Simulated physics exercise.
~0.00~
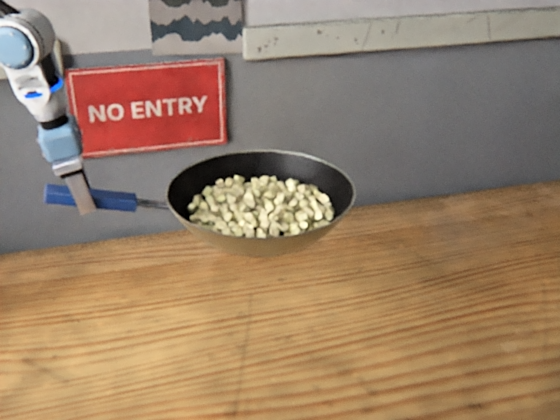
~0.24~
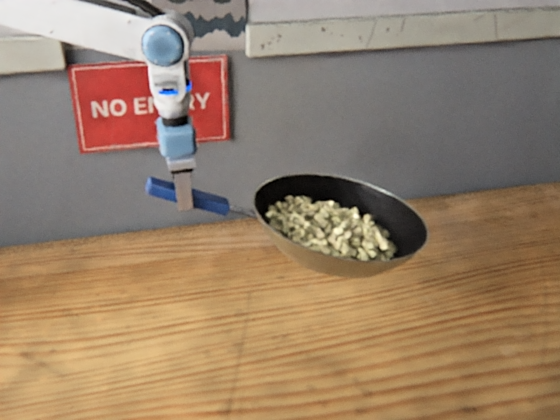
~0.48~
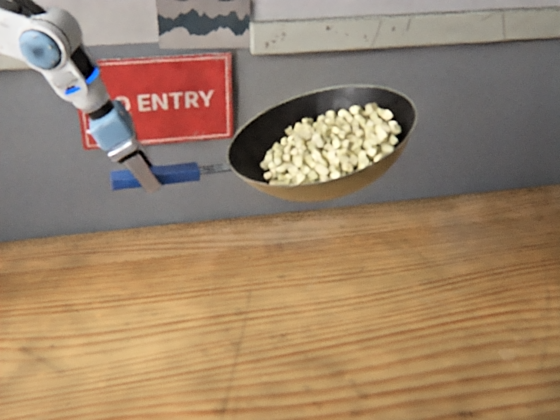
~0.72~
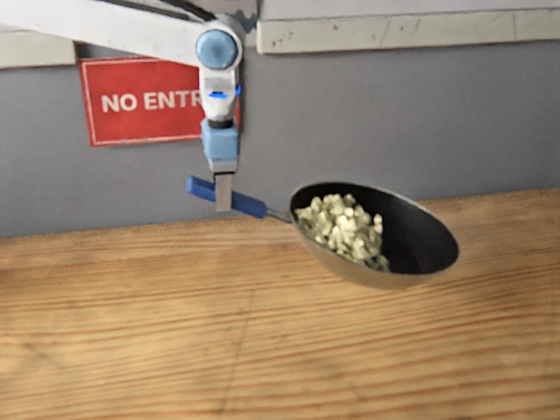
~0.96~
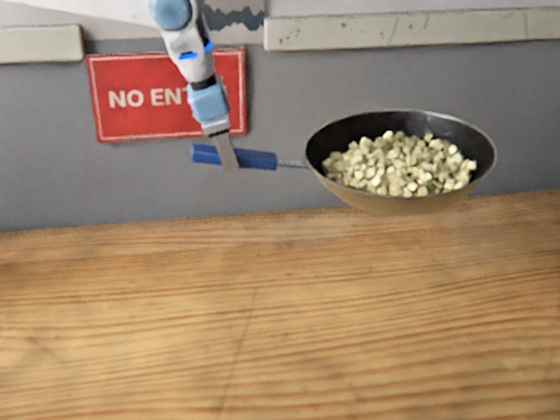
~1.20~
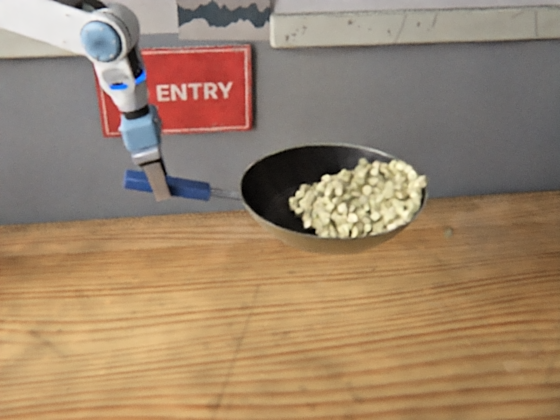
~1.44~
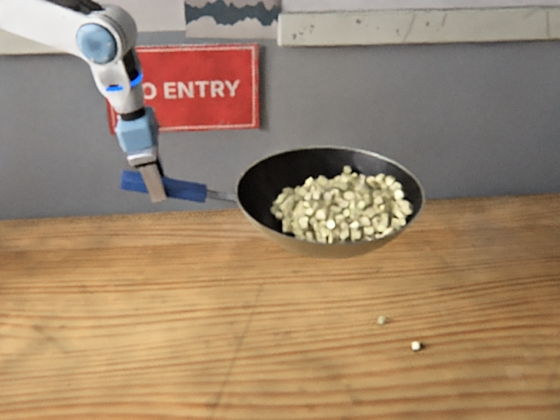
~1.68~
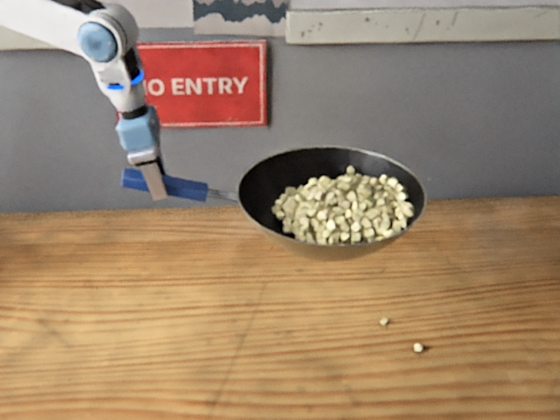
The video shows a robotic gripper holding a blue-handled frying pan of pale diced vegetables above a wooden table, swinging it right and left, up and down, while tilting it. The dice shift inside, and the pan finally stays still with two pieces lying on the table.
